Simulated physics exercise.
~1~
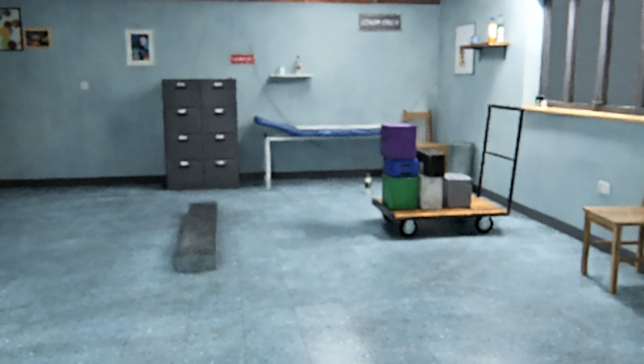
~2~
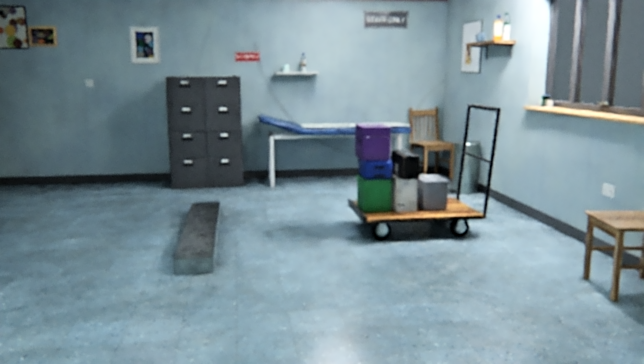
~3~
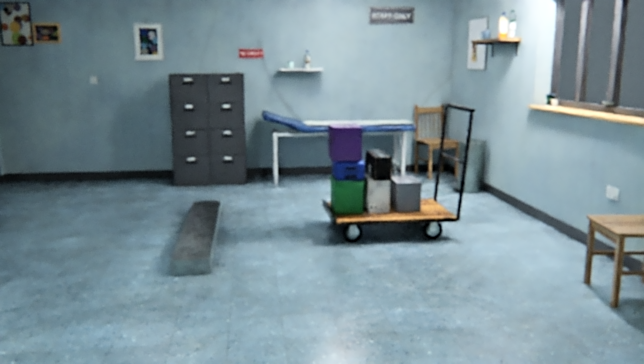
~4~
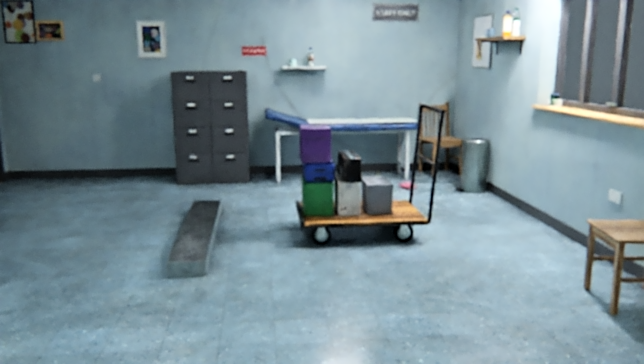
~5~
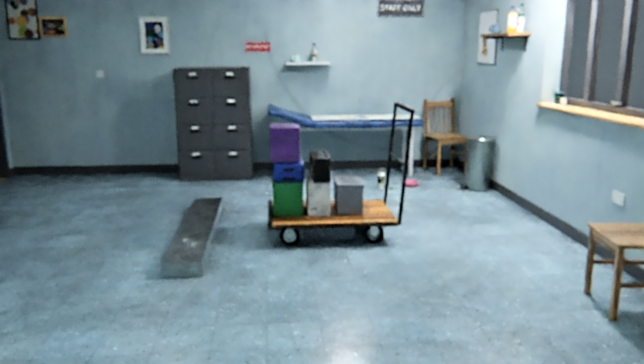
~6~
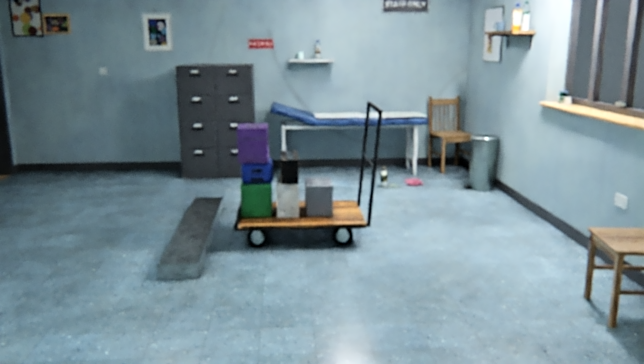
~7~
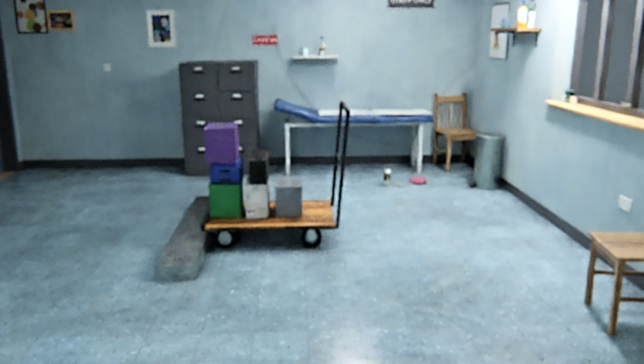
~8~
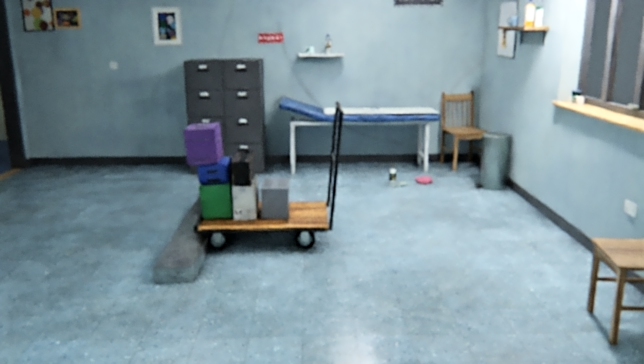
A platform trolley stacked with coloured boxes and containers rolled left across a blue-grey floor until it reached a low dark kerb, where the purple box on top shifted forward and tilted slightly, with the whole load still on the deck.
